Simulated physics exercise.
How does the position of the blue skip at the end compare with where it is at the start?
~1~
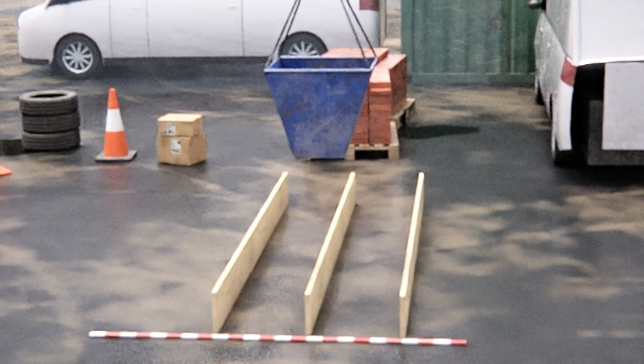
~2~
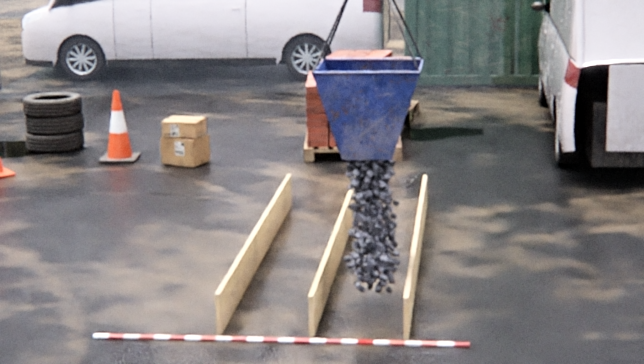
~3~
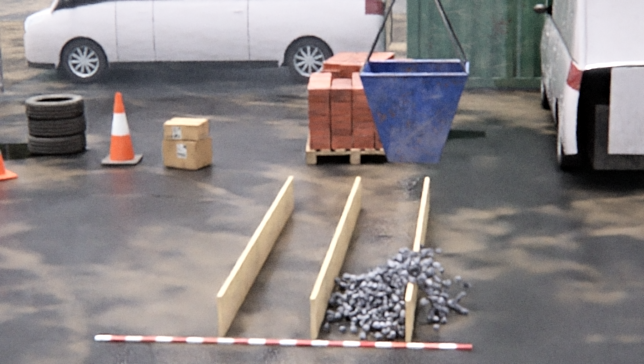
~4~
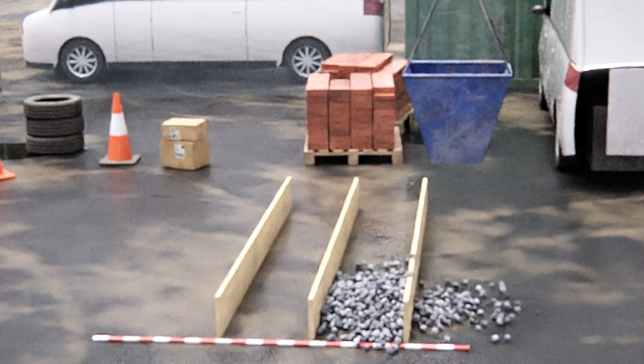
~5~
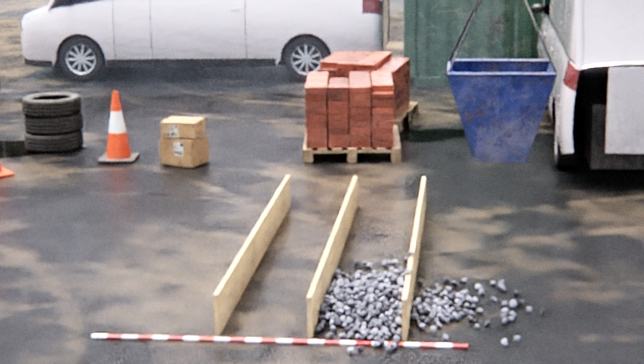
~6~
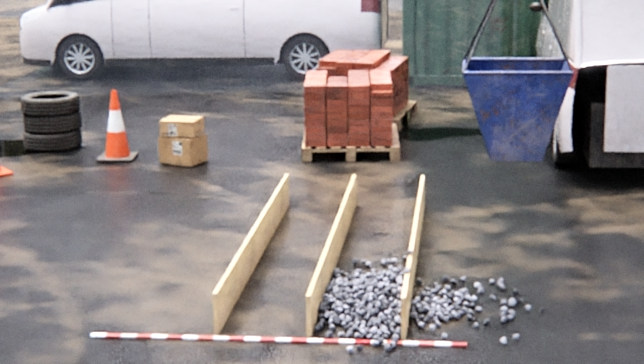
At the start the skip hangs in front of the stack of reddish blocks, but by the end it is well to the right of the stack, beside the white vehicle at the right.
In a paved yard with parked vans, a blue skip hanging from cables moves right and drops grey stones over three upright planks. Most of the stones settle in the right bay, with a smaller share spread on the ground beyond the right plank.
